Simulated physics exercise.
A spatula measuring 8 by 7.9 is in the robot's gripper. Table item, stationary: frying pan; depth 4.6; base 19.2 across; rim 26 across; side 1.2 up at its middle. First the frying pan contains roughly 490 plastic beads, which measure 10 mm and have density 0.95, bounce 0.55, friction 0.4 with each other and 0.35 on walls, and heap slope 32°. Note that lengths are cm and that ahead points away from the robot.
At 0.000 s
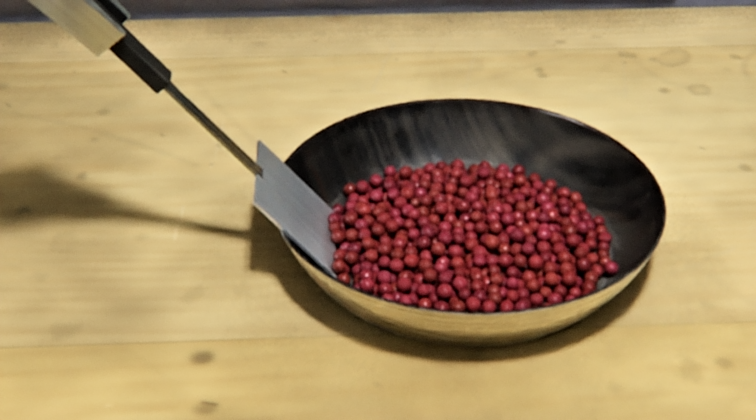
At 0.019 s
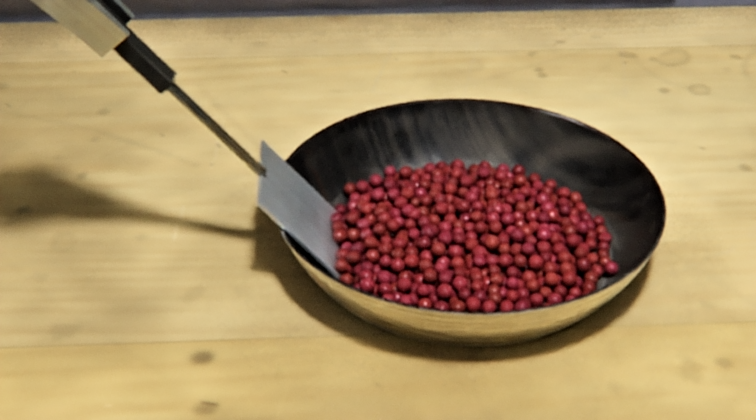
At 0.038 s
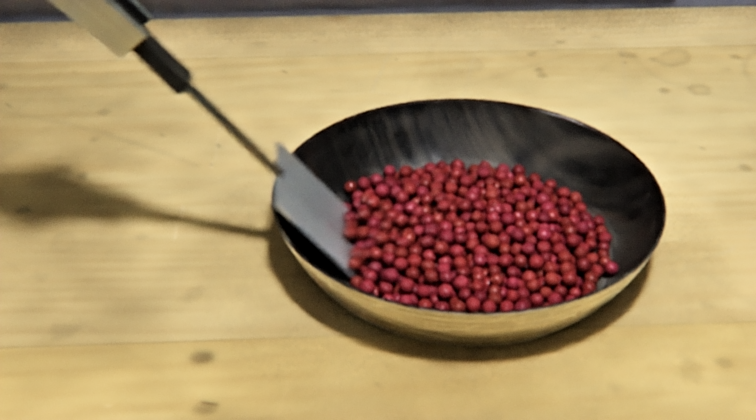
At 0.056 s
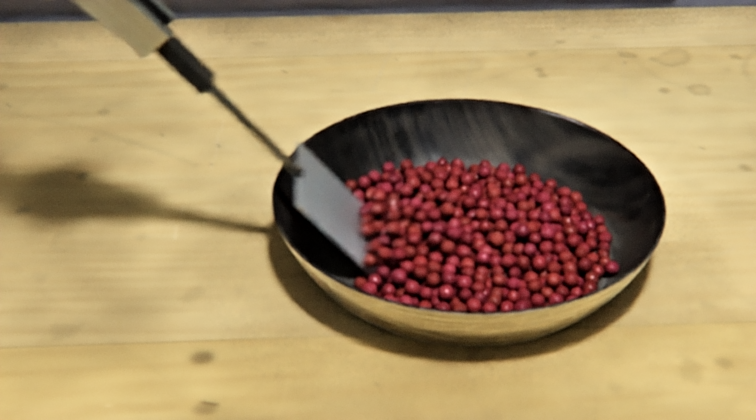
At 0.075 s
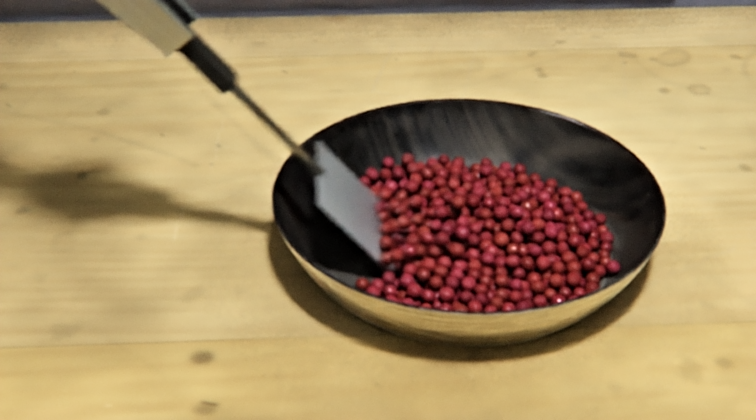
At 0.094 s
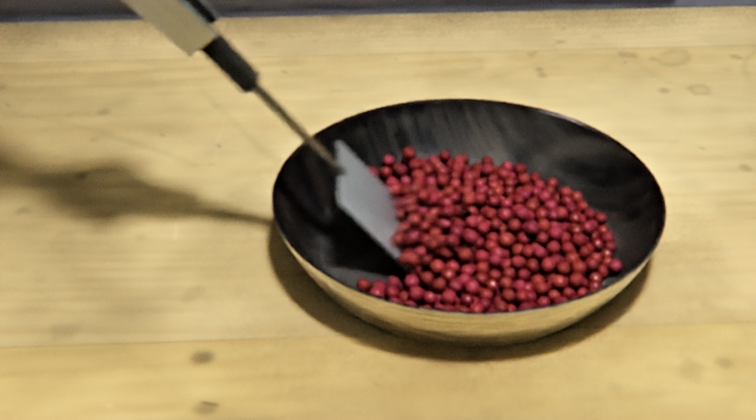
A spatula slid down into a dark frying pan of red beads on a wooden table and moved right, pushing the left side of the heap inward and leaving bare pan behind it.
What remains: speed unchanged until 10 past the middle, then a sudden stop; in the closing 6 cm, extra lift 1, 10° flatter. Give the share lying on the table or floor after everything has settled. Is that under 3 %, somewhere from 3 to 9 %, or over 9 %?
It is over 9 %.
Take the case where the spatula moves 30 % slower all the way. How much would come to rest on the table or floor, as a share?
5 per cent, about.
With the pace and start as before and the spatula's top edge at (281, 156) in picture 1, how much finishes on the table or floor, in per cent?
20 percent or so.
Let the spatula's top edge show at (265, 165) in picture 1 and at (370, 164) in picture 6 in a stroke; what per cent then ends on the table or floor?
It works out to about 20 %, more or less.
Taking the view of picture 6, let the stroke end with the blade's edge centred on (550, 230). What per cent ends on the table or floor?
My guess is roughly 0 percent.
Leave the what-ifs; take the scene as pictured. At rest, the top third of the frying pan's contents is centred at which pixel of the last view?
Centre: Roughly (584, 213).
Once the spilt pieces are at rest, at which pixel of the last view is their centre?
At about (735, 237) in the last picture.
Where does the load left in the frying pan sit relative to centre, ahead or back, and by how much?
4.0 cm ahead.
After 0.16 s, sloping 51°, highest piece 4 above the table; 494 in the frying pan.
After 0.23 s, sloping 48°, highest piece 5 above the table; 494 in the frying pan.
After 0.46 s, sloping 41°, highest piece 8 above the table; 431 in the frying pan, 46 on the table or floor, 17 on the blade or in flight.
After 1.51 s, sloping 41°, highest piece 5 above the table; 430 in the frying pan, 64 on the table or floor.
At rest, 430 in the frying pan, 64 on the table or floor. That is 13 % on the table or floor.
